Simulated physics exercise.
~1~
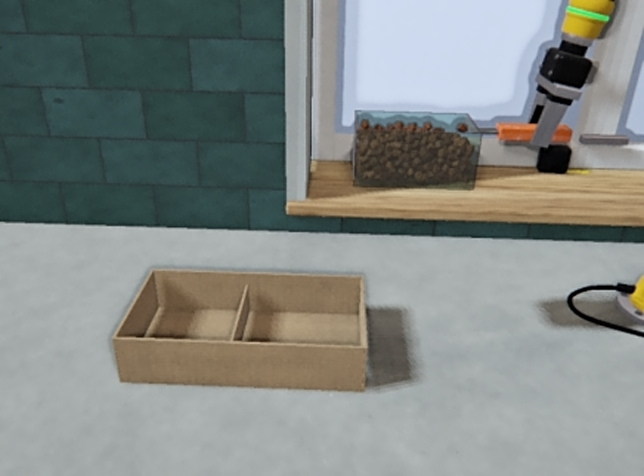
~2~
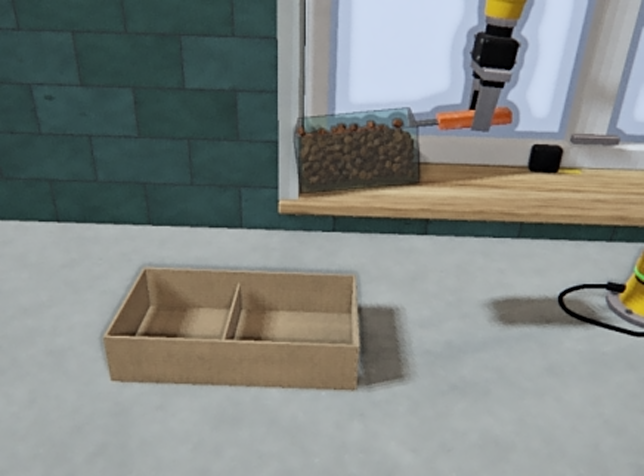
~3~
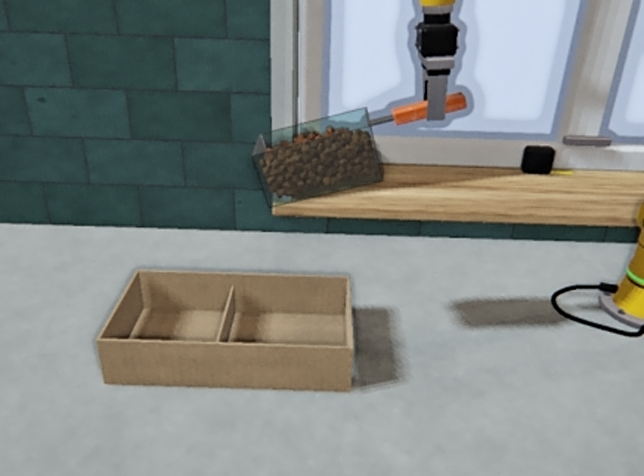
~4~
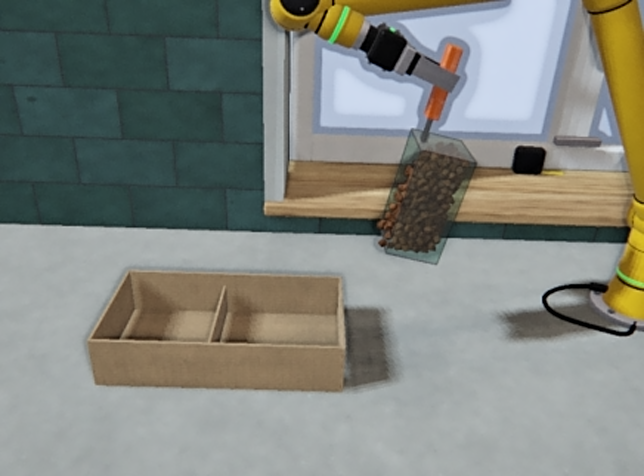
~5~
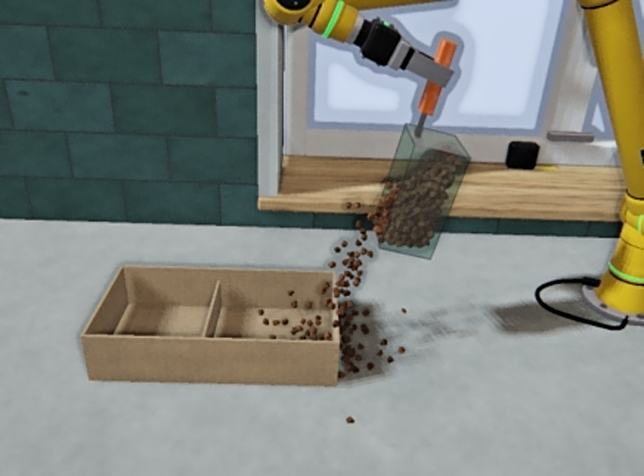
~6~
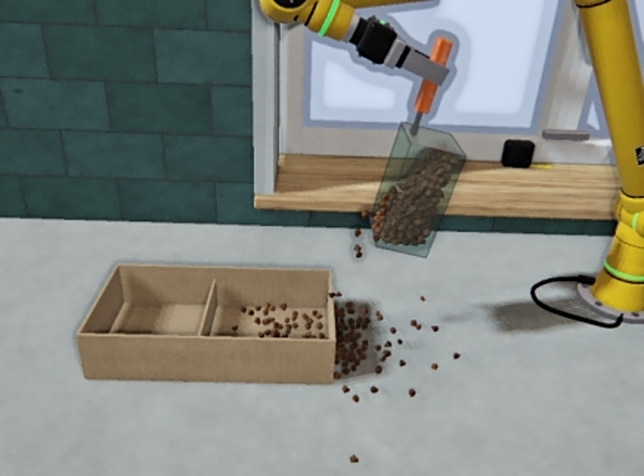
On a pale tabletop before a window and green tiled wall, a yellow robot arm carries a clear box of brown pellets left, tips it steeply and pours some toward a divided cardboard tray, leaving pellets in its right section and scattered beside it, with many still in the box.
